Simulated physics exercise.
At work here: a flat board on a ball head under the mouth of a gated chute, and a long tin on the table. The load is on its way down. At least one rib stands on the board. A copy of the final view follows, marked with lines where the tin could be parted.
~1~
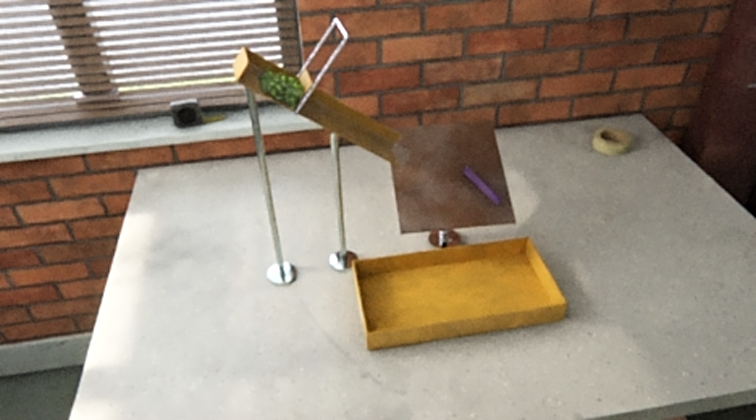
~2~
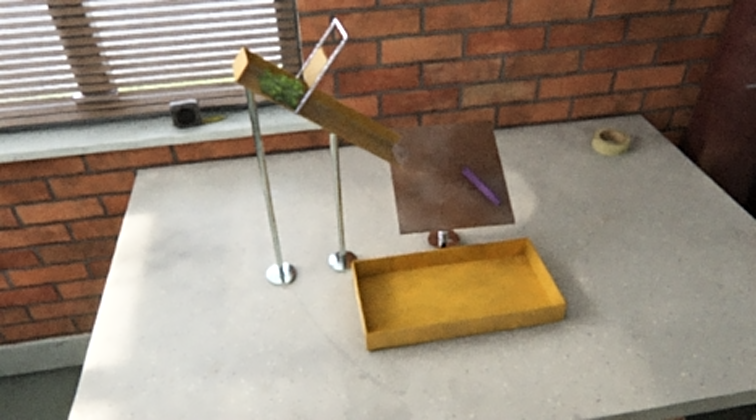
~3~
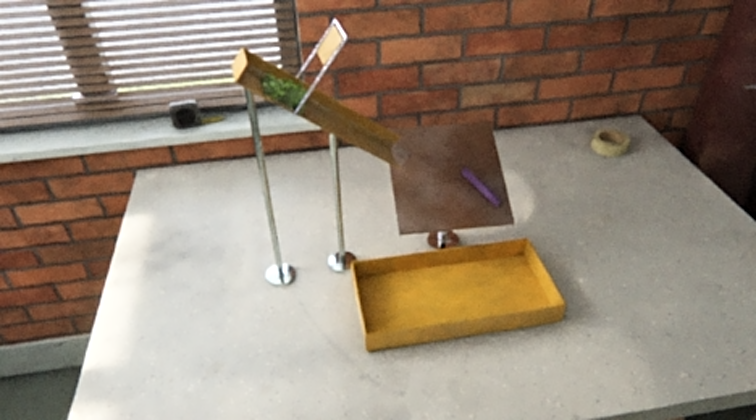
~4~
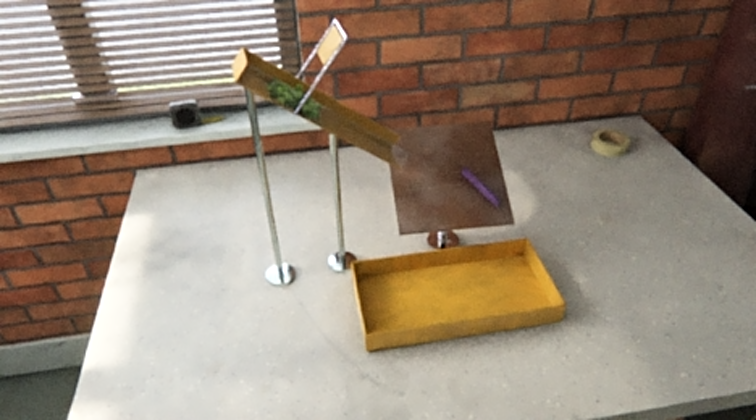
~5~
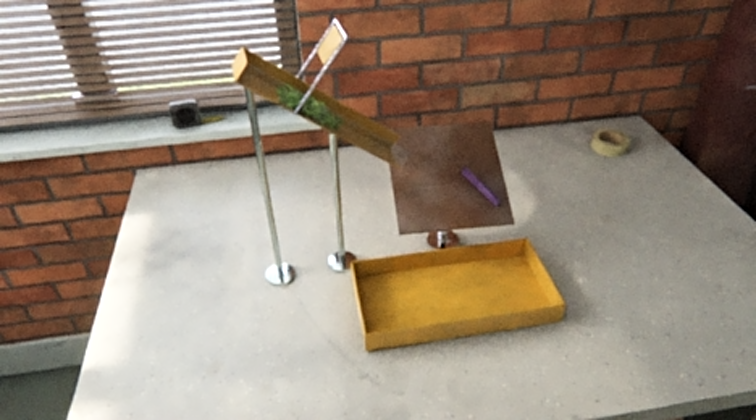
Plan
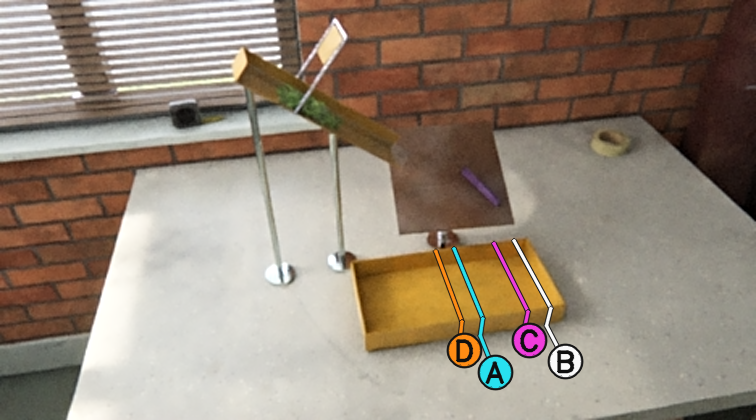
Green dried peas starting to slide down a wooden chute as its gate lifts, above a tilted board and empty yellow tin.
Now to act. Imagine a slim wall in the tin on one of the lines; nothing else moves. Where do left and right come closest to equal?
Choose C.
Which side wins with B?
The left side.
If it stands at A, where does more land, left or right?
Right.
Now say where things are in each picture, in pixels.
The first frame shows load behind the gate at (282, 88), dried peas; lip of the chute at (396, 158), sloping fairly steeply.
The second frame shows middle of the board at (448, 174), tilted gently; middle of its low edge at (458, 228); of its high edge at (438, 125).
The third frame shows front corners of the tin at (366, 335) and (566, 305), empty; front of the load at (303, 102).
The fourth frame shows middle of the load at (294, 101); its front at (317, 113), about a quarter of the way to the lip; rib from (464, 167) to (500, 201).
The fifth frame shows middle of the load at (306, 107); its front at (341, 122), about a third of the way to the lip.
On the marked copy, line A crosses the front rim at (482, 317); line B crosses the front rim at (550, 307); line C crosses the front rim at (527, 310); line D crosses the front rim at (461, 320).
If A is chosen, of what is caught, a small part on the left of the divider, nearly all on the right.
If B is chosen, of what is caught, nearly all on the left of the divider, a small part on the right.
If C is chosen, of what is caught, about half on the left of the divider, about half on the right.
If D is chosen, of what is caught, a small part on the left of the divider, nearly all on the right.
